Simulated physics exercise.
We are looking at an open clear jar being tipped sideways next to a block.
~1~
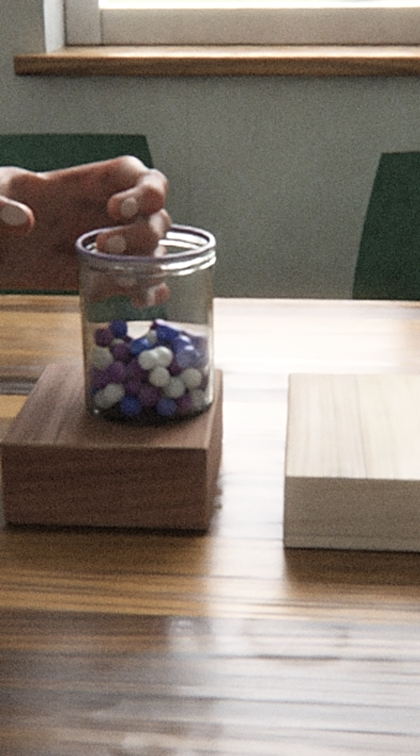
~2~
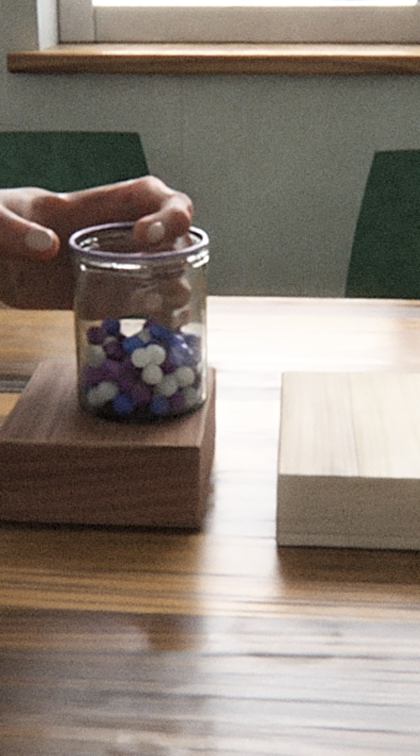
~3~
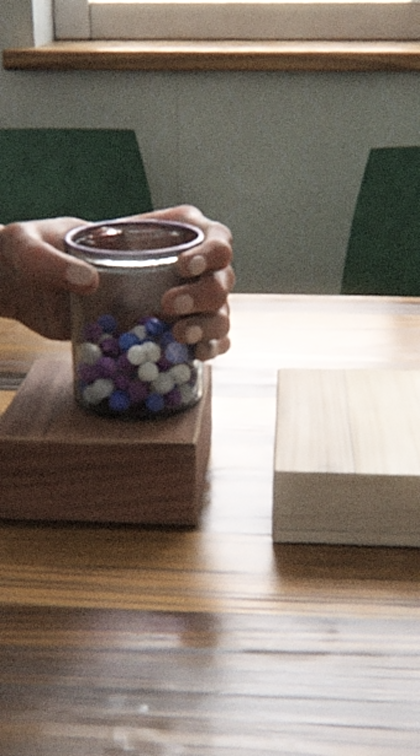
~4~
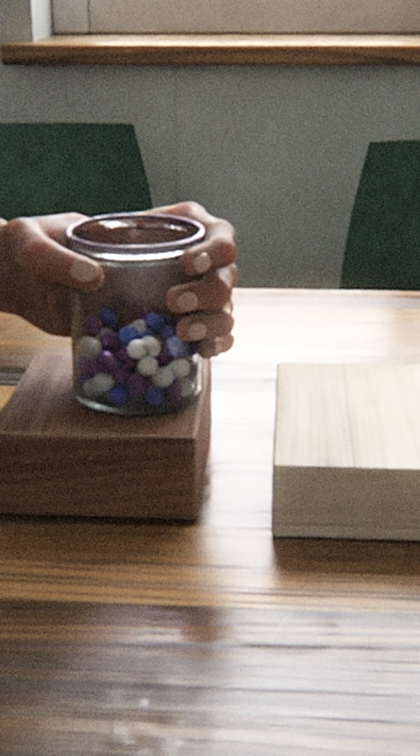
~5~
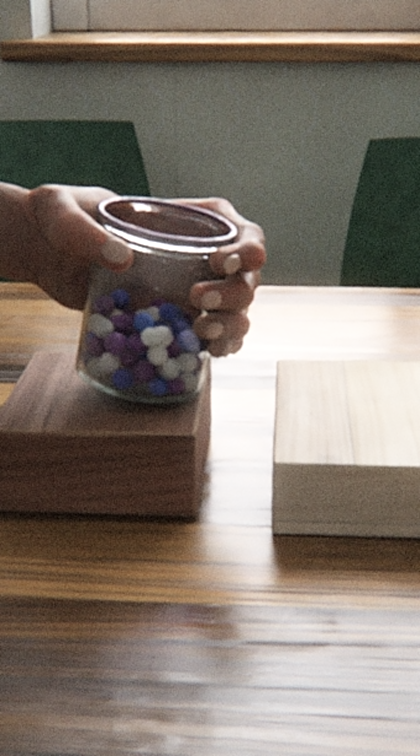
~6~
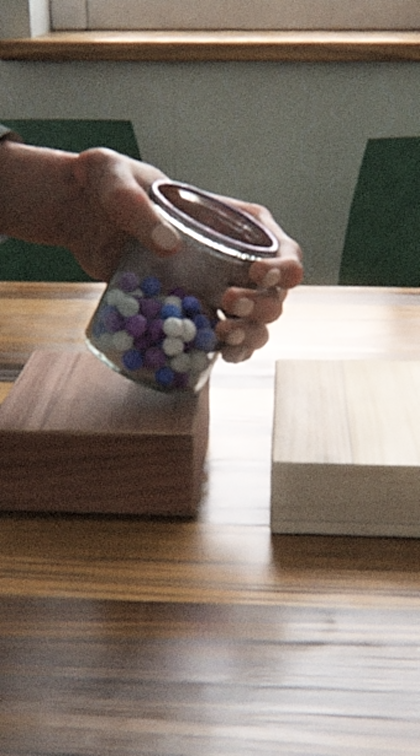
At a wooden table, a hand grips a jar of beads, lifts it and tilts it right.
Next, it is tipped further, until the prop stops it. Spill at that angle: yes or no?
Yes.
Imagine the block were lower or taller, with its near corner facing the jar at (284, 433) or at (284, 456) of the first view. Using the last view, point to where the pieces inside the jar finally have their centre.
(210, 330) and (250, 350), approximately.
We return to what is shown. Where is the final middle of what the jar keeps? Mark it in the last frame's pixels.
Their centre ends up at roughly (323, 385).
Then, 0.27 s on from there, the jar leans 48°; everything is still inside.
Then, 0.62 s on from there, the jar leans 76°; everything is still inside.
Then, 0.99 s on from there, the jar rests on the block at 100°; a small part of the round plastic beads out of it.
In the end, the jar rests on the block at 101°; near half of the round plastic beads out of it.
